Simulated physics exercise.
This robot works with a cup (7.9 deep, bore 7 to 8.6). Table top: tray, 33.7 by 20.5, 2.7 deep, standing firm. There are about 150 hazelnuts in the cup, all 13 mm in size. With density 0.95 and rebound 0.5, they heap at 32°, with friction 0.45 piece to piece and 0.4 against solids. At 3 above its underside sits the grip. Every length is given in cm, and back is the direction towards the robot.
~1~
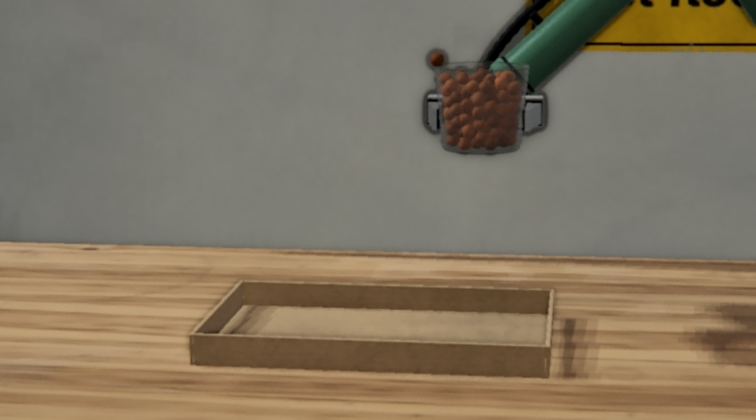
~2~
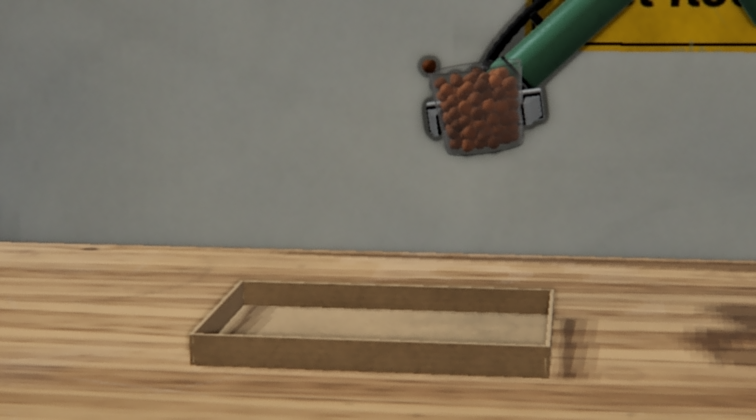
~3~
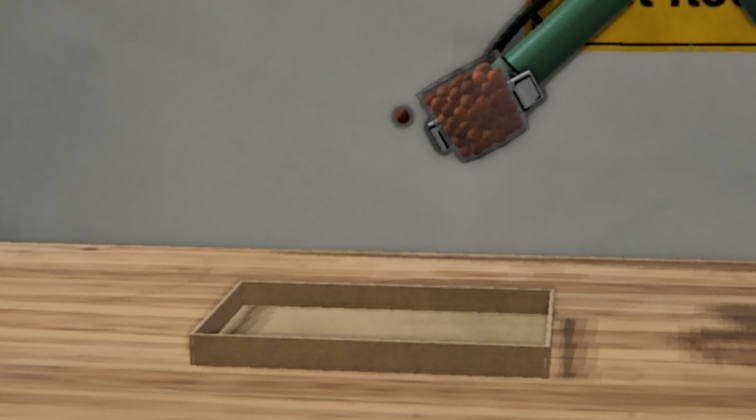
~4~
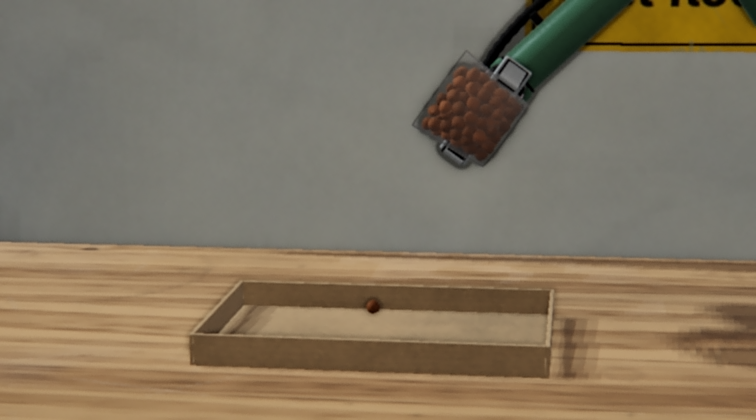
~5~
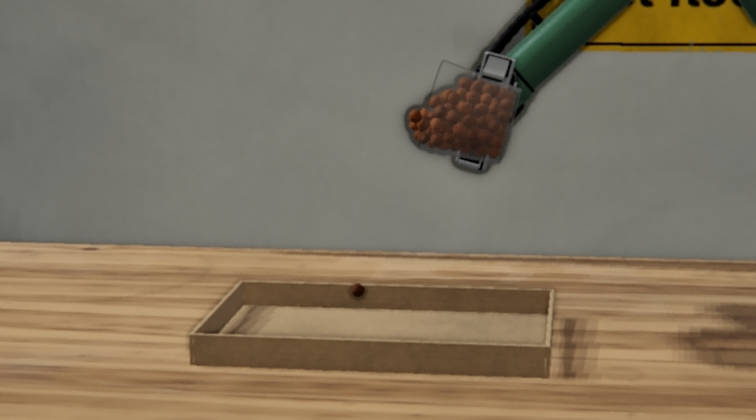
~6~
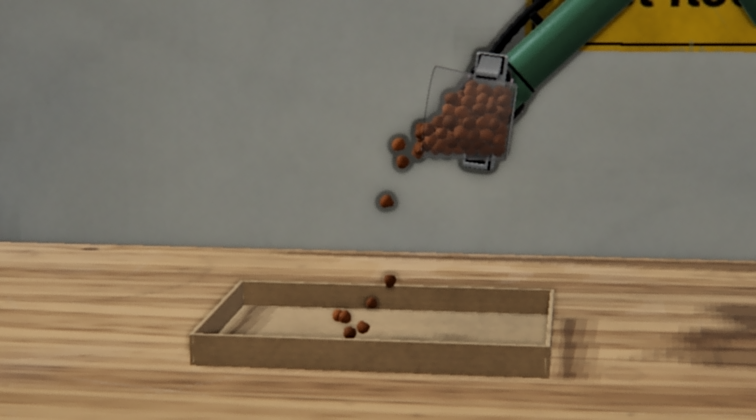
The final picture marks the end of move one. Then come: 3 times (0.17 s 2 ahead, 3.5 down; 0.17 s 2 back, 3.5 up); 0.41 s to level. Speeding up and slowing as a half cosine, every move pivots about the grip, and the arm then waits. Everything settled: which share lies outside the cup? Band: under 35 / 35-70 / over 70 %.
35-70 %.
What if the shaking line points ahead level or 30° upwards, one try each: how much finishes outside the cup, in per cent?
First try some 85 %, second try some 90 %.
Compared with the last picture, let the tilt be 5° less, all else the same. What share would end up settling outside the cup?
Around 35 in a hundred, I'd say.
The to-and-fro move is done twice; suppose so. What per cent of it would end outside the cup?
That change gives some 50 percent.
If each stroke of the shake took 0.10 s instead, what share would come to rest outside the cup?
It would come to roughly 60 %.
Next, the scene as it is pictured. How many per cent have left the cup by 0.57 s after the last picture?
I'd put it at some 40 per cent at that point.
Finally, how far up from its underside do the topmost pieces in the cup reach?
Height at rest: Approx. 5.5 cm.
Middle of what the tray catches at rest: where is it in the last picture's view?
Approximately (347, 334) in pixels.
Then, 0.57 s after the last picture, tilted 83° forward, highest piece 22 above the table; 92 in the cup, 51 in the tray, 5 in flight or on a rim.
Then, 1.14 s after the last picture, tilted 66° forward, highest piece 23 above the table; 76 in the tray, 70 in the cup, 2 in flight or on a rim.
Then, 1.63 s after the last picture, level, highest piece 25 above the table; 79 in the tray, 69 in the cup.
Then, 2.68 s after the last picture, level, highest piece 25 above the table; 79 in the tray, 69 in the cup.
Final count, 79 in the tray, 69 in the cup. That is 53 % outside the cup.
